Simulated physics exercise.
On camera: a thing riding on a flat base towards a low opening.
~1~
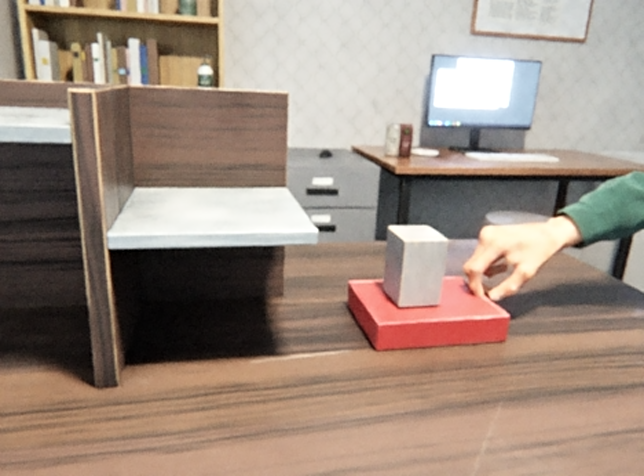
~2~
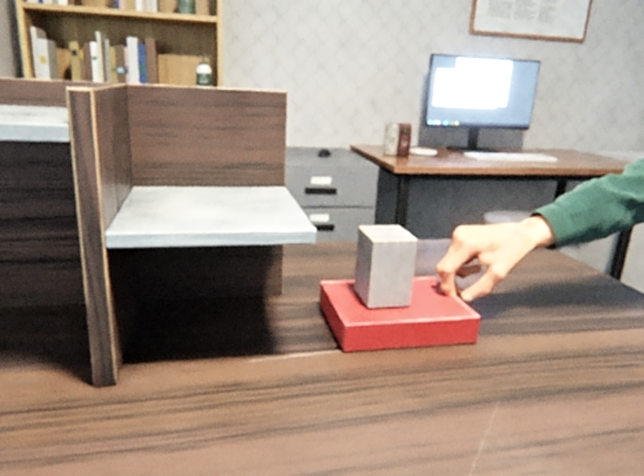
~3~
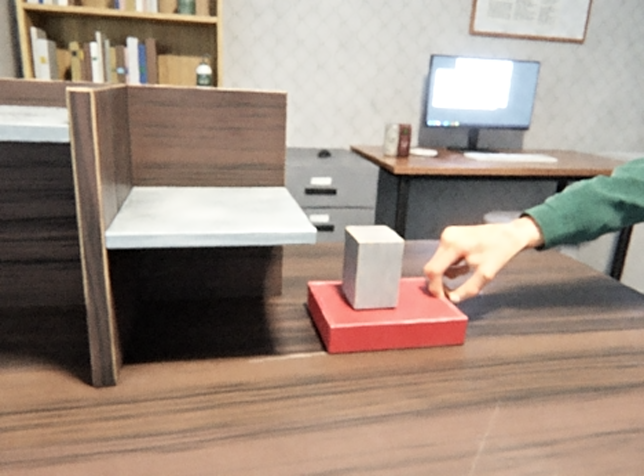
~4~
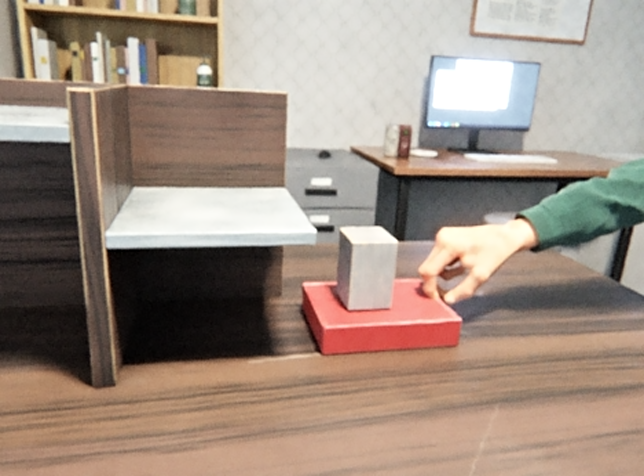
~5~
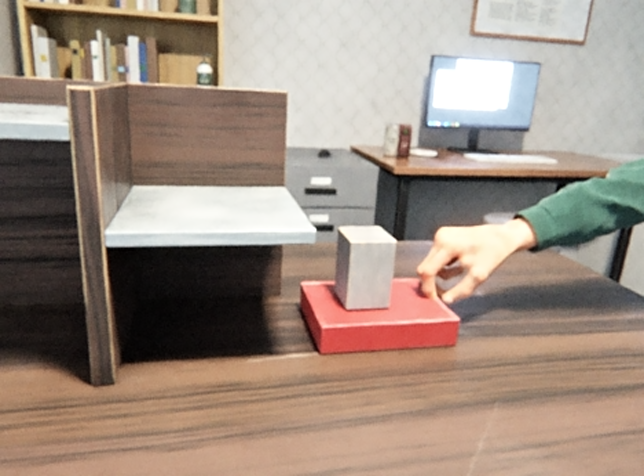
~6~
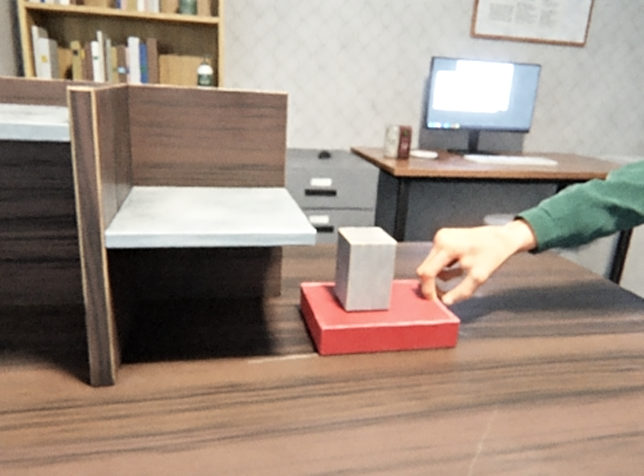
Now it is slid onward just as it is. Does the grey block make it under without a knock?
It sits low enough.
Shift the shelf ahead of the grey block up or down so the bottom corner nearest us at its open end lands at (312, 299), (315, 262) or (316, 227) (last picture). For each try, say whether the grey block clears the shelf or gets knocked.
Each try in turn, it collides with it, then fits beneath it, then fits beneath it.
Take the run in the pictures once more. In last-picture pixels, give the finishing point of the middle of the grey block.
Roughly (210, 273).
Then, 0.72 s on from there, grey block riding along near (328, 270).
Then, 1.34 s on from there, grey block riding along near (280, 271).
Then, 1.86 s on from there, grey block riding along near (239, 272).
In the end, the grey block clears the shelf, near (210, 273).
